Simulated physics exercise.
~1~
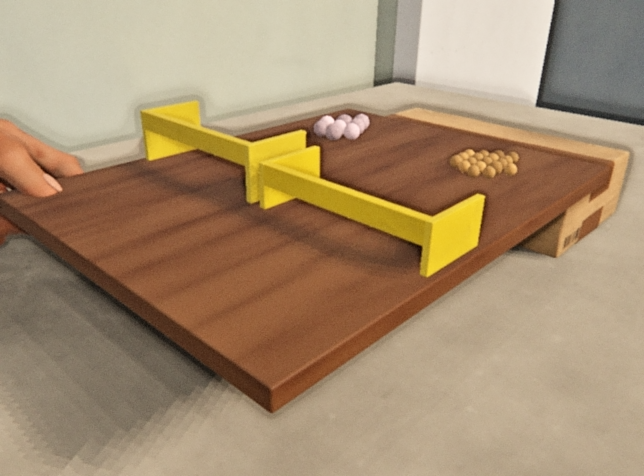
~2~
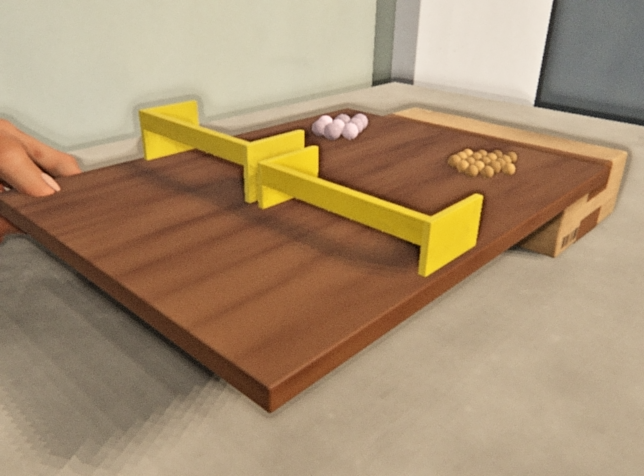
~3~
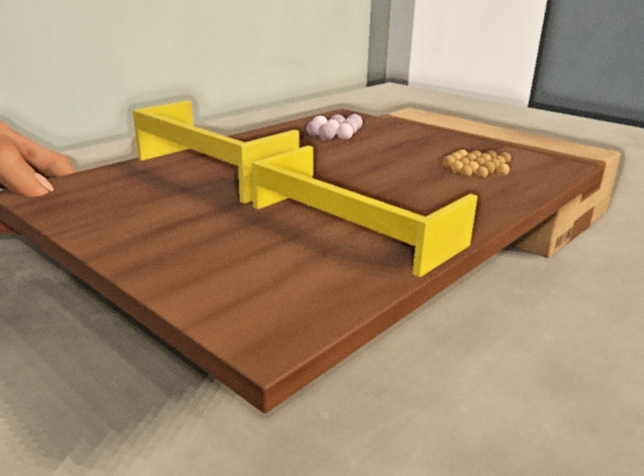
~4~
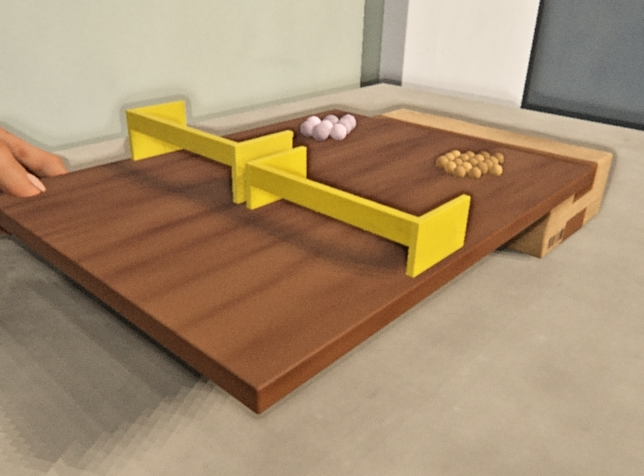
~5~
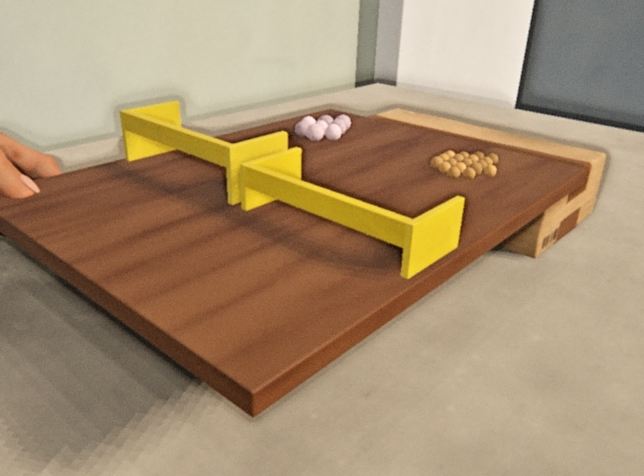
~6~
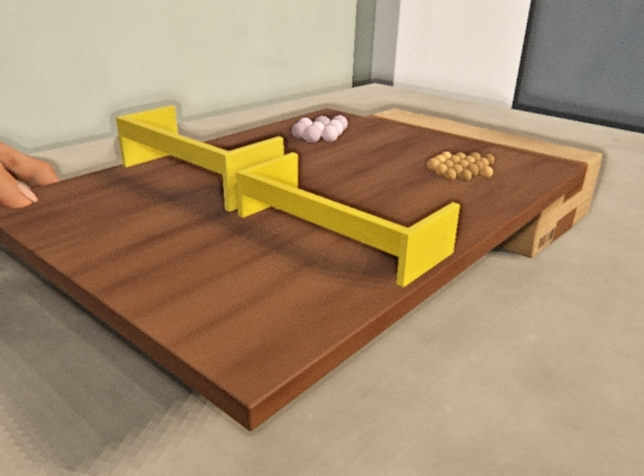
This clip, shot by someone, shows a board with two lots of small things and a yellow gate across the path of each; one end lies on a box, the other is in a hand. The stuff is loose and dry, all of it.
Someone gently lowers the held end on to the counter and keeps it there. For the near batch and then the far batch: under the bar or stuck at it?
One by one: The near batch is going to go free; the far batch is going to go free.
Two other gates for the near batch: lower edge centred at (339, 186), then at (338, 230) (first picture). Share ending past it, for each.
100 % and 0 %.
Then, 0.35 s later than the last frame, board sloping at 9°; near batch on its way down; far batch on its way down.
Then, 0.66 s later than the last frame, board resting at 11°; near batch has reached its gate; far batch has reached its gate.
Then, 0.93 s later than the last frame, board resting at 11°; near batch every one past its gate; far batch every one past its gate.
When it is over, board resting at 11°; near batch every one past its gate; far batch every one past its gate.
